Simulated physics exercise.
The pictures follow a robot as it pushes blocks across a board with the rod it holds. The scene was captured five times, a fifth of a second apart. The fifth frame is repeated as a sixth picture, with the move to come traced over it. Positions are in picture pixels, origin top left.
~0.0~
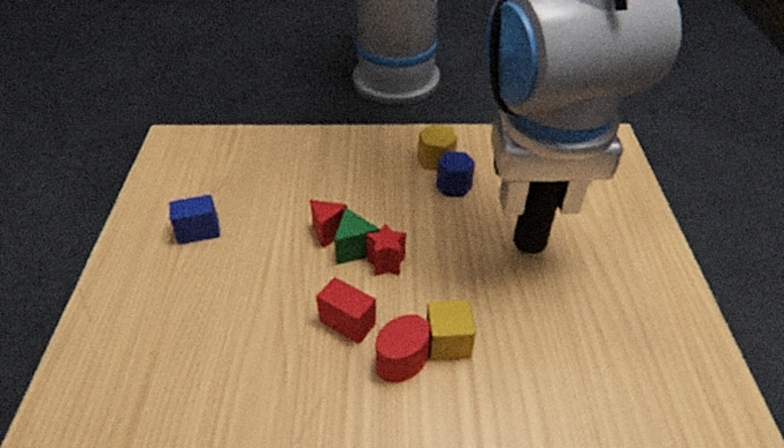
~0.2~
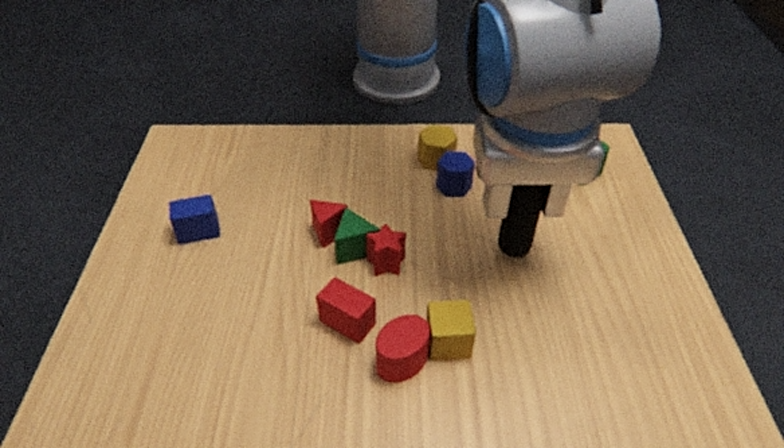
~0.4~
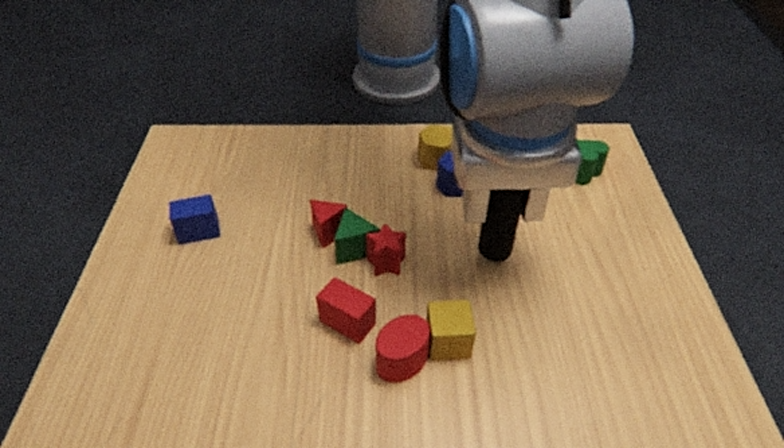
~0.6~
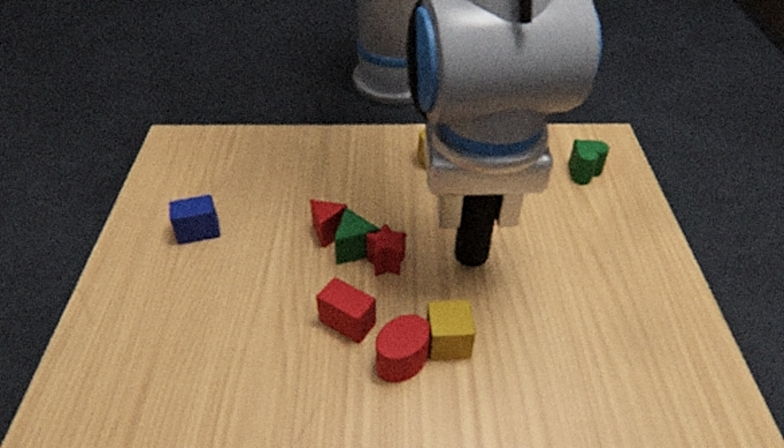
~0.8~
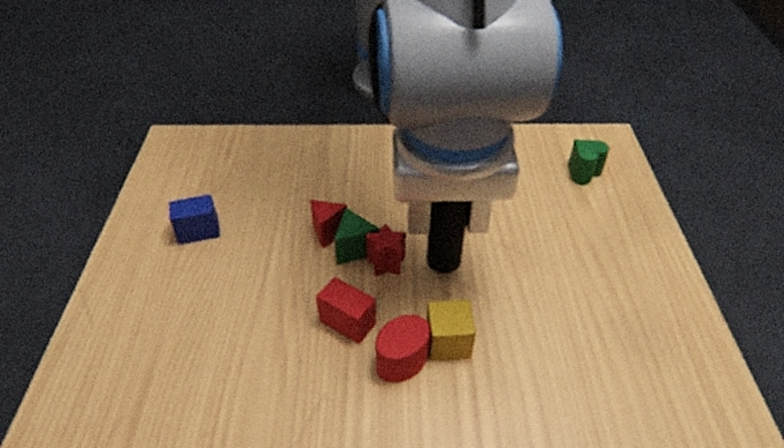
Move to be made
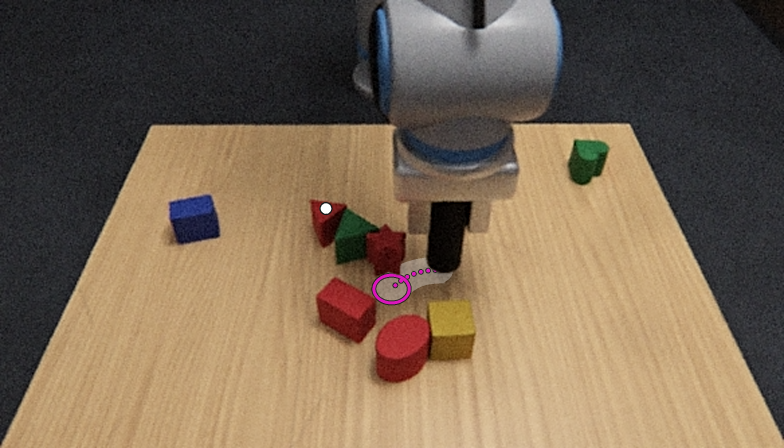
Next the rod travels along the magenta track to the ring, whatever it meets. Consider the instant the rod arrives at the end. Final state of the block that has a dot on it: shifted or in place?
Not moved.
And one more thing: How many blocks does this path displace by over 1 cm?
Put simply, one block is moved more than 1 cm.
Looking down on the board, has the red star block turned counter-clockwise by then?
My answer is no.
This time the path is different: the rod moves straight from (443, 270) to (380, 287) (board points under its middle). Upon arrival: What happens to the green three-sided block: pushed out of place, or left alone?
That block slides.
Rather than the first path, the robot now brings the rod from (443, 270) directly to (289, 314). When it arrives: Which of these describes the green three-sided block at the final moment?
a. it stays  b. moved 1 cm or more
b (moved 1 cm or more)
The line goes from (443, 270) through (423, 271) and (406, 278) to (392, 289); the dot is on the red three-sided block.
The first path, step by step. Halfway along, rod (414, 266); nothing pushed yet.
At the end, rod (392, 281); red three-sided block unmoved; green three-sided block (351, 222); red star block (373, 243), turned 40° clockwise.
